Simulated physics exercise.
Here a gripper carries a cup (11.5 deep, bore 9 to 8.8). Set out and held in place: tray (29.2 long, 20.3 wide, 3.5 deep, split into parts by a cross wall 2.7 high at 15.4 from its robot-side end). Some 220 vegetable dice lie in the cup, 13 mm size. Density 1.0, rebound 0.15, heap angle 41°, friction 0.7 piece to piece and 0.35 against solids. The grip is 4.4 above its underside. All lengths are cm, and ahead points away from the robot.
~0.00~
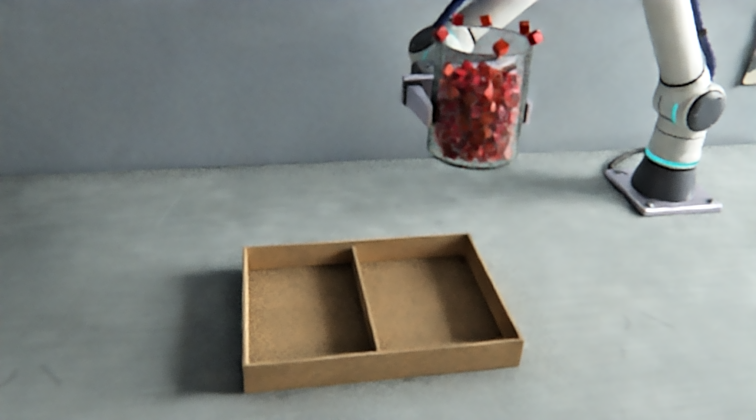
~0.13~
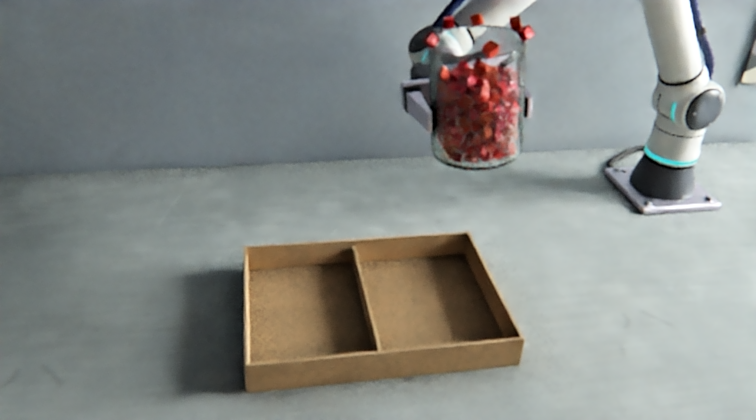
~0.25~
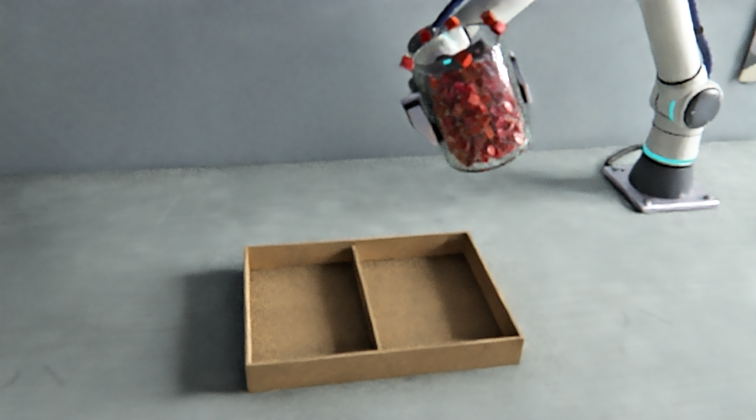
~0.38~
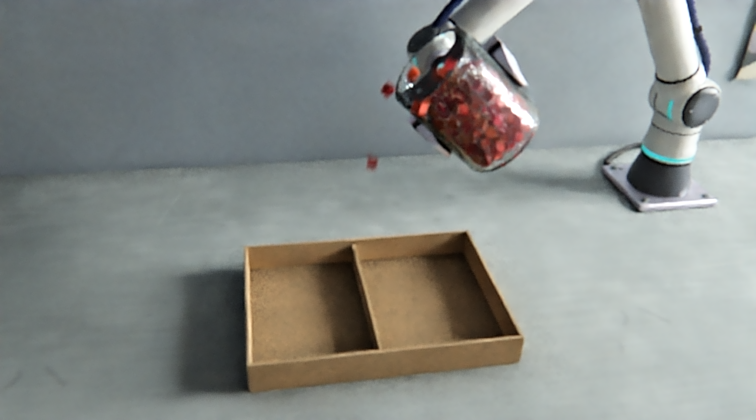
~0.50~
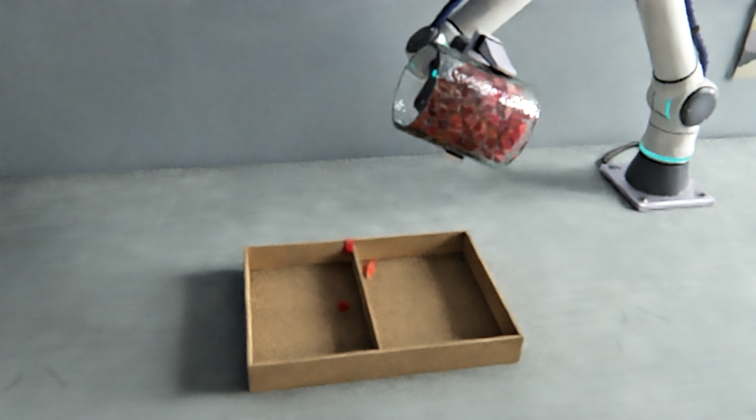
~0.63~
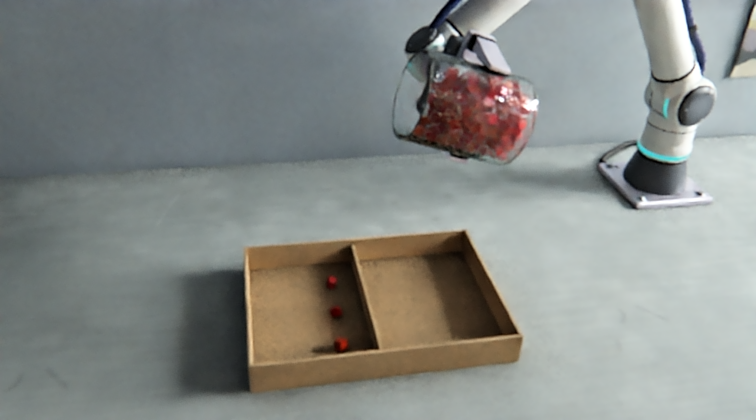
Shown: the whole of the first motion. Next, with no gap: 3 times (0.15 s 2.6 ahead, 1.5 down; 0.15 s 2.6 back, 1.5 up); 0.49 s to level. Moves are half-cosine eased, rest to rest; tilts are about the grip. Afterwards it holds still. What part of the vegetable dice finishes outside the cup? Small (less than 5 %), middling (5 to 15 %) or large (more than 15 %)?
Answer: Small; less than 5 % of the vegetable dice finish outside the cup.
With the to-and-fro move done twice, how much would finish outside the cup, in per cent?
Then about 0 per cent.
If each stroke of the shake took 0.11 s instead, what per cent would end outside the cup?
In that case some 5 per cent.
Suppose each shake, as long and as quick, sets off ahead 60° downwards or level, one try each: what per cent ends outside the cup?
About 0 and 5 per cent.
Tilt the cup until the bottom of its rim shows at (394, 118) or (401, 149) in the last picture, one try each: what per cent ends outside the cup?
About 0 and 10 per cent.
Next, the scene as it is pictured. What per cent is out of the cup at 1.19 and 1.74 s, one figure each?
In turn: 0, 0.
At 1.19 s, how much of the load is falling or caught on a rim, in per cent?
Some 0 per cent.
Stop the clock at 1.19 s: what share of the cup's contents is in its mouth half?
Some 30 per cent.
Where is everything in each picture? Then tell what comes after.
Cup middle at (478, 99), level; upper third of the load around (483, 91), from x 435 to 535, top at y 20; 215 in the cup, in the first picture.
Cup middle at (477, 98), tilted 7° forward; upper third of the load around (482, 90), from x 430 to 525, top at y 20, in the second picture.
Cup middle at (473, 100), tilted 25° forward; upper third of the load around (480, 90), from x 405 to 520, top at y 20, in the third picture.
Cup middle at (468, 103), tilted 47° forward; upper third of the load around (482, 90), from x 370 to 525, top at y 65; 212 in the cup, 3 in flight or on a rim, in the fourth picture.
Cup middle at (465, 107), tilted 65° forward; upper third of the load around (480, 92), from x 345 to 525, top at y 70; 212 in the cup, 2 in the far-side part, 1 in flight or on a rim, in the fifth picture.
Cup middle at (464, 109), tilted 72° forward; upper third of the load around (482, 92), from x 330 to 525, top at y 75; 212 in the cup, 3 in the far-side part, in the sixth picture.
By 1.19 s, tilted 72° forward, highest piece 29 above the table; 211 in the cup, 4 in the far-side part.
By 1.74 s, tilted 44° forward, highest piece 29 above the table; 211 in the cup, 4 in the far-side part.
By 2.22 s, level, highest piece 32 above the table; 211 in the cup, 4 in the far-side part.
By 3.27 s, level, highest piece 32 above the table; 211 in the cup, 4 in the far-side part.
Final count, 211 in the cup, 4 in the far-side part. That is 2 % outside the cup.
